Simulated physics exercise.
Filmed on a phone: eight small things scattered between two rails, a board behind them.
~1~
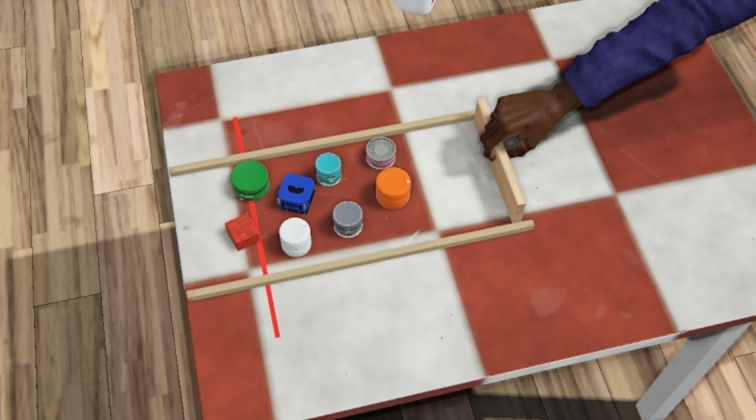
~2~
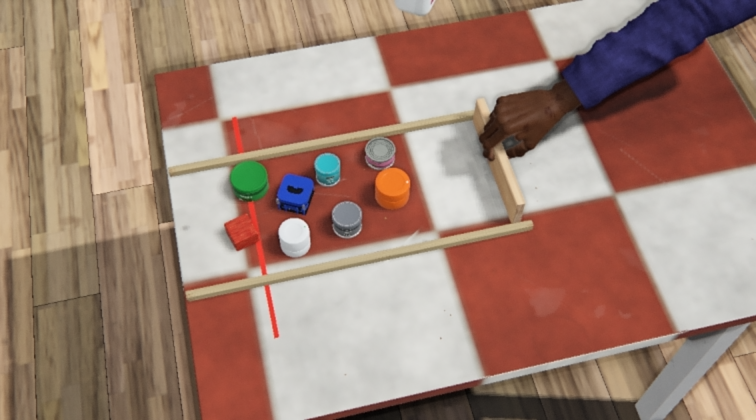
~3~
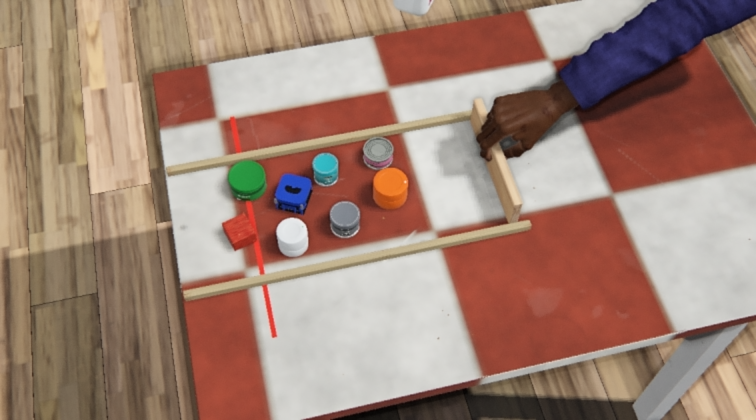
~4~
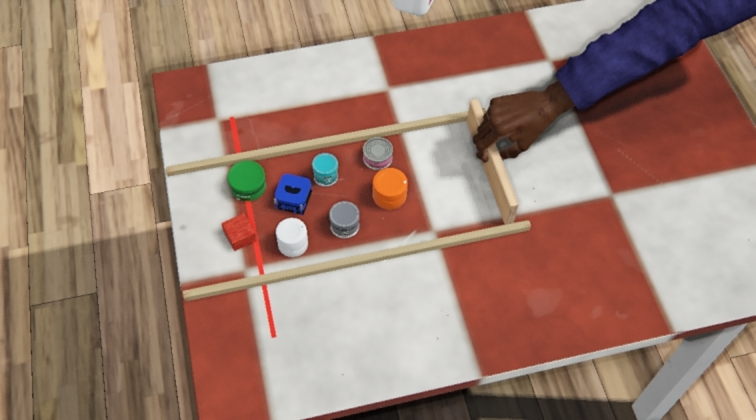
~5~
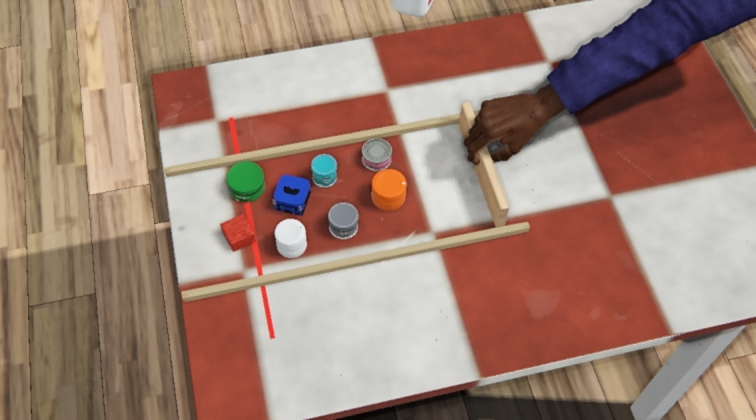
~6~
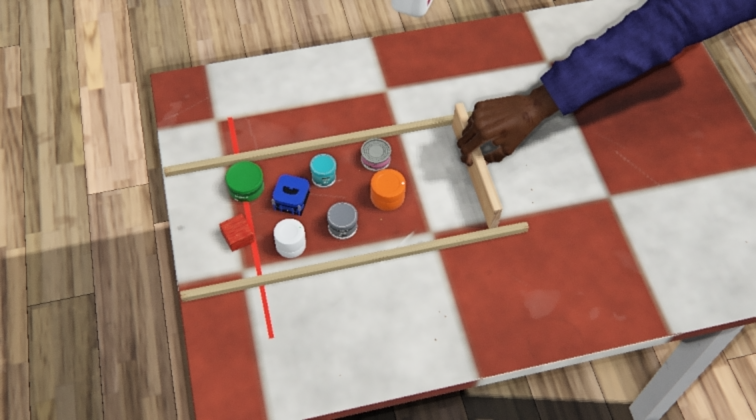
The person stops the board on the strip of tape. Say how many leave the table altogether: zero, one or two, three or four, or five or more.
As it turns out, the number that fall off is zero.
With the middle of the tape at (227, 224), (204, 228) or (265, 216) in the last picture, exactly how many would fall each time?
Try by try, 0, 4 and 0.
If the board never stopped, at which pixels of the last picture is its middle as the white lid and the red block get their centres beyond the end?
Near (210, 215) and (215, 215).
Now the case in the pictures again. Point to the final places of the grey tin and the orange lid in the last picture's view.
Near (240, 249) and (232, 219).
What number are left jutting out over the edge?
The number is 0.
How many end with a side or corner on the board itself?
It touches 4.
Soon after, none off yet; red block at rest near (237, 233); green tub at rest near (245, 182); white lid at rest near (290, 238).
After that, none off yet; red block at rest near (237, 233); green tub at rest near (245, 182); white lid moving near (286, 240).
In the end, the number that fall off is zero.
